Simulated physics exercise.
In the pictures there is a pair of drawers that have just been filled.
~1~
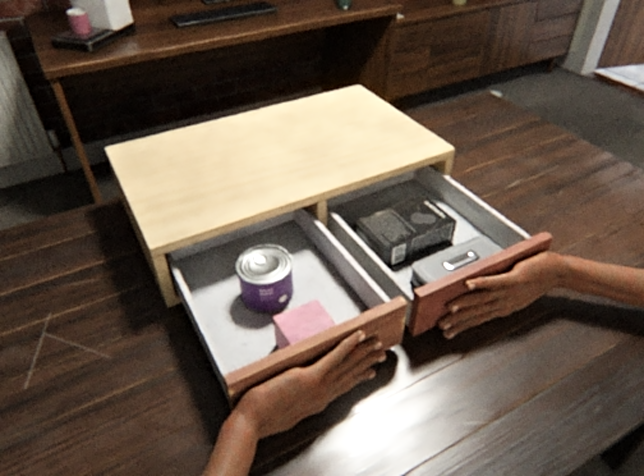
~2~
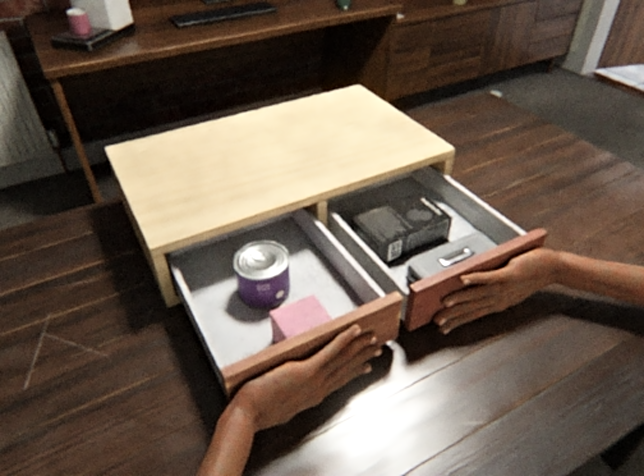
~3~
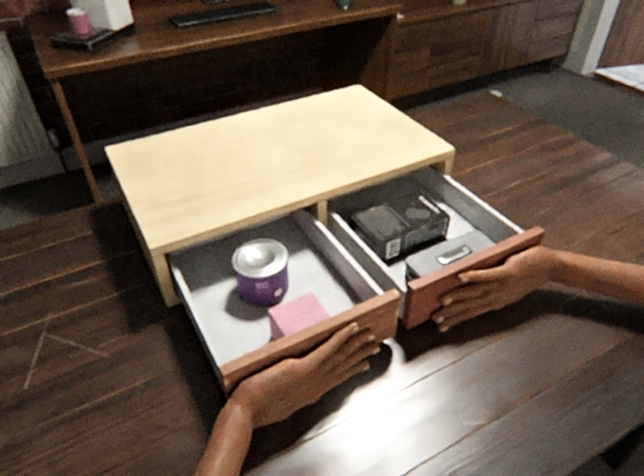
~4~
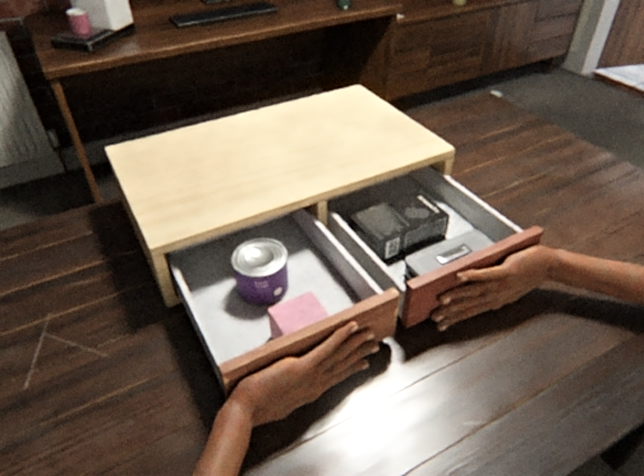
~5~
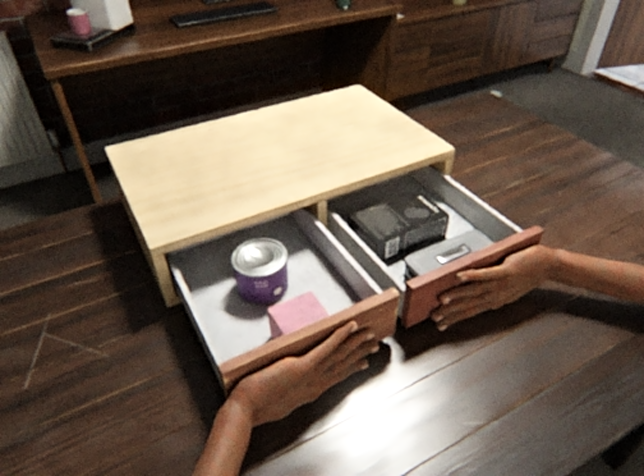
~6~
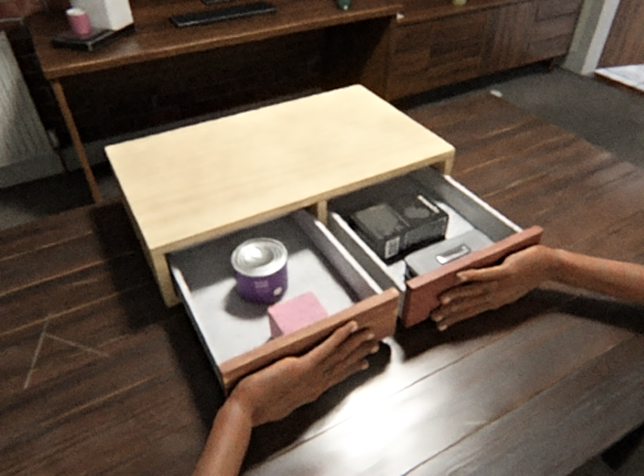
Two open drawers jut from a pale wooden chest on a dark wooden table, seen from above and in front, with a desk and cabinets behind. The left drawer holds a purple pot and a pink block, the right a black packet behind a grey case. Two hands on the reddish-brown drawer fronts push both slightly inward, then stay almost still, while the camera remains fixed.
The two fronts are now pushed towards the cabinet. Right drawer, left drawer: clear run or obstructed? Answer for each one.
One by one: The right drawer slides fully in. The left drawer slides fully in.
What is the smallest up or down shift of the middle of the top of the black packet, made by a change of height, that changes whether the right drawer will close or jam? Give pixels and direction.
It is roughly 16 pixels, and the shift goes up.
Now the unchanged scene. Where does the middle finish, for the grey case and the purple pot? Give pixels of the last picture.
Grey case: (369, 189); purple pot: (209, 194).
Then, 0.54 s after the last picture, right drawer about half in; left drawer about half in.
At rest, the right drawer shuts flush; the left drawer shuts flush.
